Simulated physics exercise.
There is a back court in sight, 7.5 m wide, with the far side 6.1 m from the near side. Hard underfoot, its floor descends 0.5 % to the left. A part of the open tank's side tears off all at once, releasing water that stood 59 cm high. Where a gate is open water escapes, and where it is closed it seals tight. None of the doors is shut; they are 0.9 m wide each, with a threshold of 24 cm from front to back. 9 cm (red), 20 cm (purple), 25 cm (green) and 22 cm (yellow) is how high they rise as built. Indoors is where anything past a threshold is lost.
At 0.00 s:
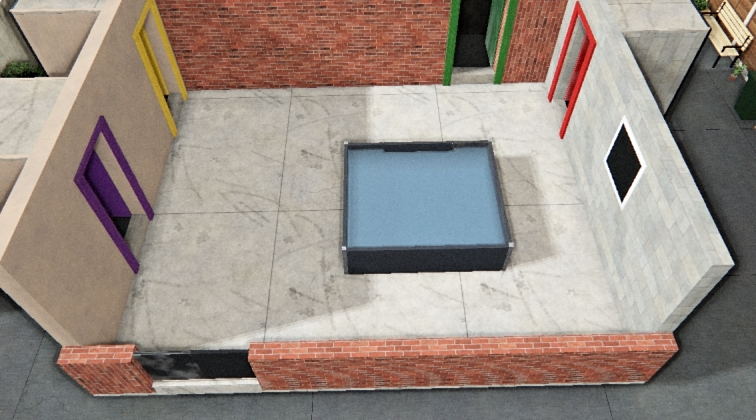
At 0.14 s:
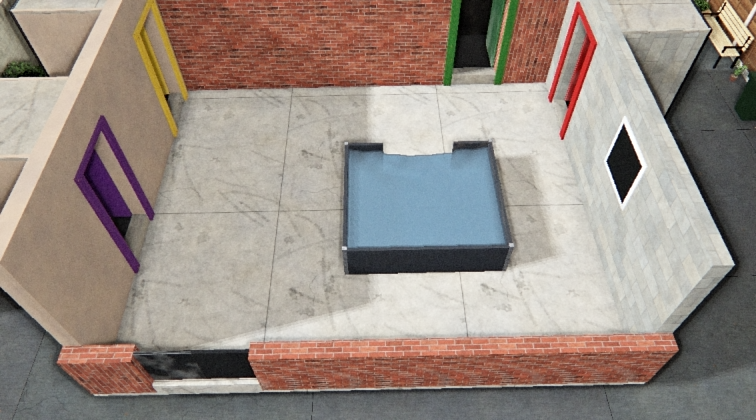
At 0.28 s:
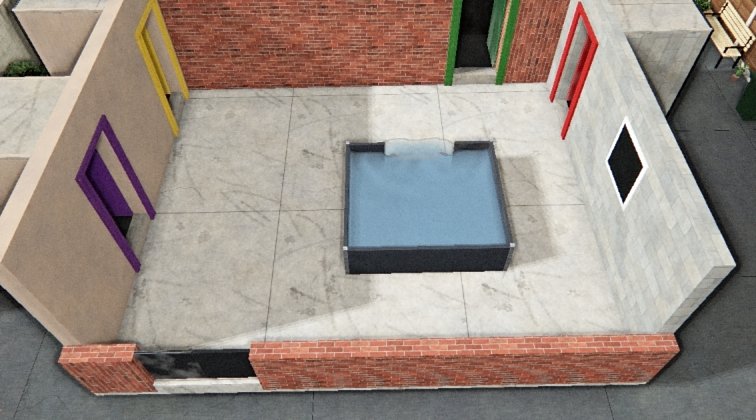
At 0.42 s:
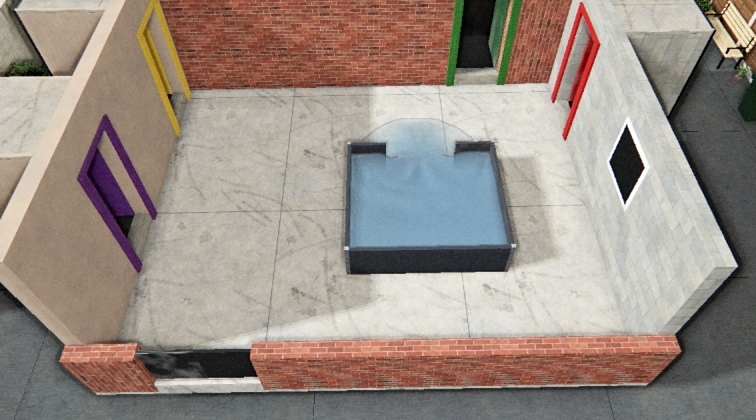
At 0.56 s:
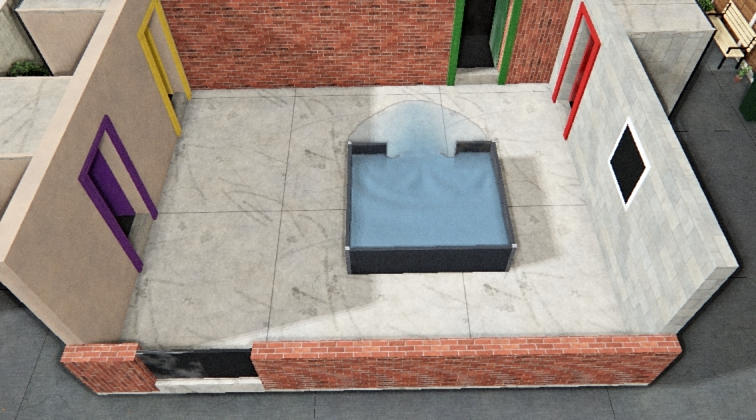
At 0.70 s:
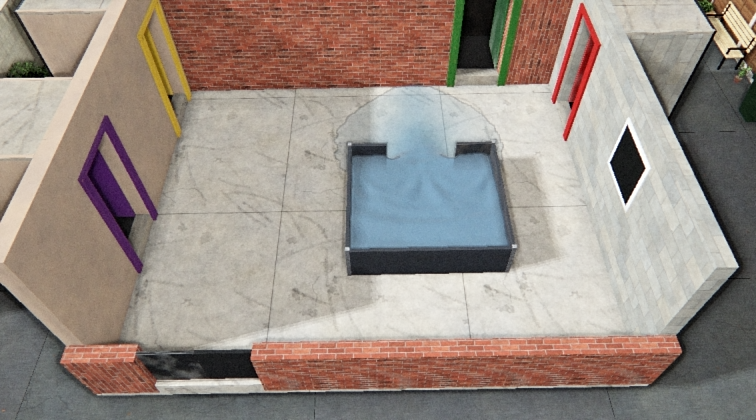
A dark-sided open tank of blue water stands right of centre in a walled court with a pale, hard floor, seen from high above the near side. Purple and yellow doorways line the left wall, a green one opens in the brick far wall, and a red one stands at right. Part of the tank's far side gives way, and water pours out, spreading across the floor in a widening, thinning fan.
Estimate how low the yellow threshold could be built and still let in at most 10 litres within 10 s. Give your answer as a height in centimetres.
I would say 18 cm or so.
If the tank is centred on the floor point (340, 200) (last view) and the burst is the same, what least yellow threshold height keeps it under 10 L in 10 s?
With that change, some 25 centimetres.
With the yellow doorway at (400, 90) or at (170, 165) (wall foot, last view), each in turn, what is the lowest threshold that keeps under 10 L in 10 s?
30 and 9.5 cm.
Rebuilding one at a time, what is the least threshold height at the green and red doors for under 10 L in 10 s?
Roughly 21 cm at green and 18 cm at red.
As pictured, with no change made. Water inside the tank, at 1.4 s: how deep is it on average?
Average depth: Approx. 44 cm.
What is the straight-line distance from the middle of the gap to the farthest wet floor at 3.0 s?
5.2 metres.
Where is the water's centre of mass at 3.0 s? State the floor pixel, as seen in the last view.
(412, 168) or so.
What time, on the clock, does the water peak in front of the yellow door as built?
The level tops out around 3.8 s.
After 1.4 s water covers 15 % of the floor, deepest (34 cm) near (407, 91); it has not reached the yellow door.
After 3.0 s water covers 30 % of the floor, deepest (32 cm) near (545, 89); 20 cm at the yellow door, 0 litres in over its 22 cm threshold.
After 10.0 s water covers 95 % of the floor, deepest (14 cm) near (363, 365); 10 cm at the yellow door, 1 litre in over its 22 cm threshold.
At the yellow door as built, the water arrived by 2.6 s and peaked near 22 cm at 3.8 s.
Run again over the same 10 s with other heights there, 32 litres in over 15 cm, 3 litres over 20 cm. The limit of 10 litres is kept from about 18 cm up.
